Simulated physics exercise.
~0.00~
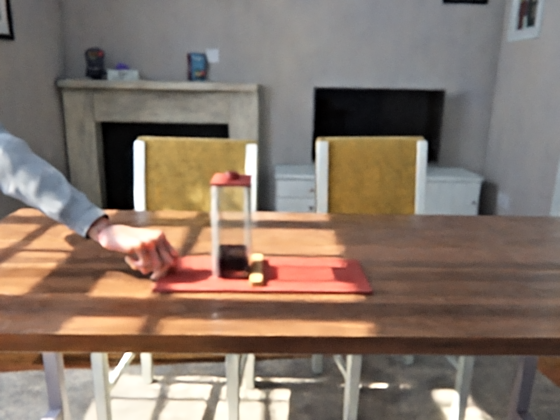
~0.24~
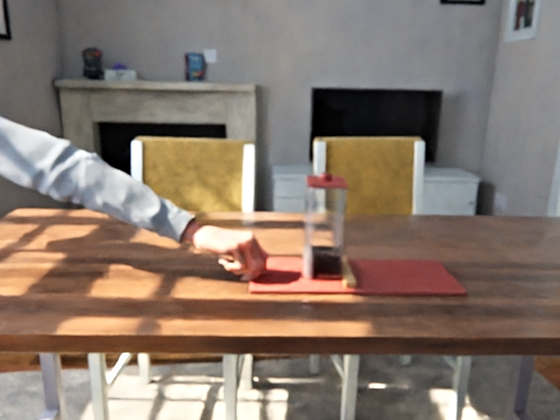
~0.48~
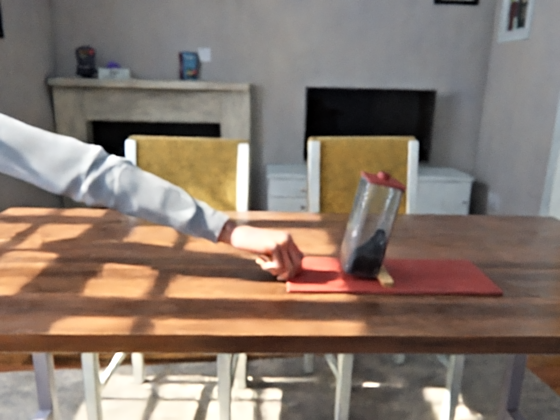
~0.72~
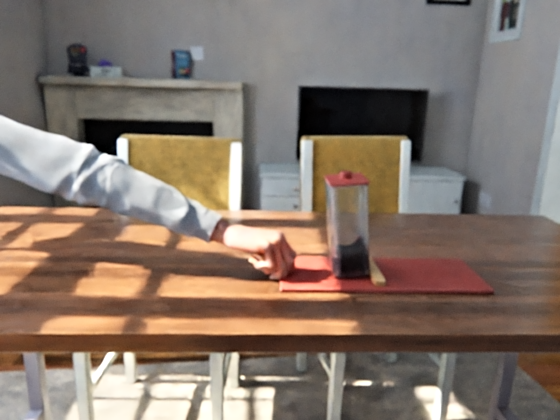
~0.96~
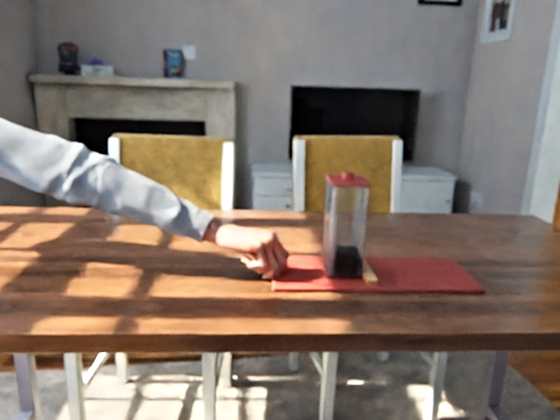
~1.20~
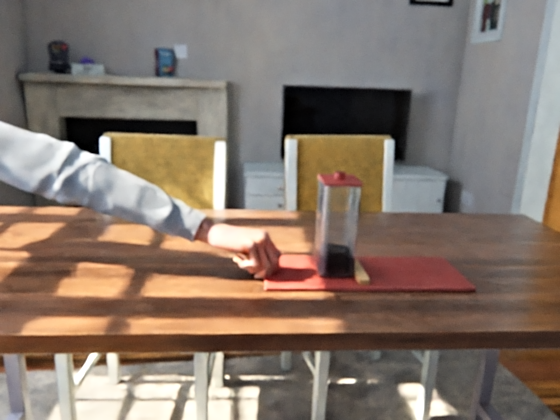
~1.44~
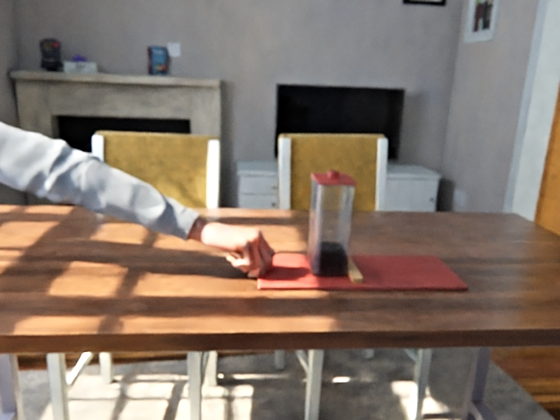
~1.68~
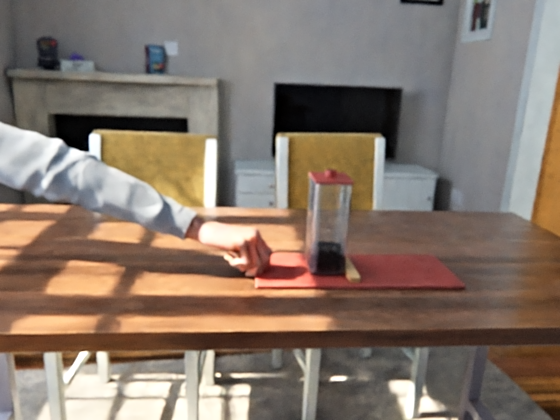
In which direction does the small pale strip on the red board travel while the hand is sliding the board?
The strip travels to the right, along with the board and the bottle.
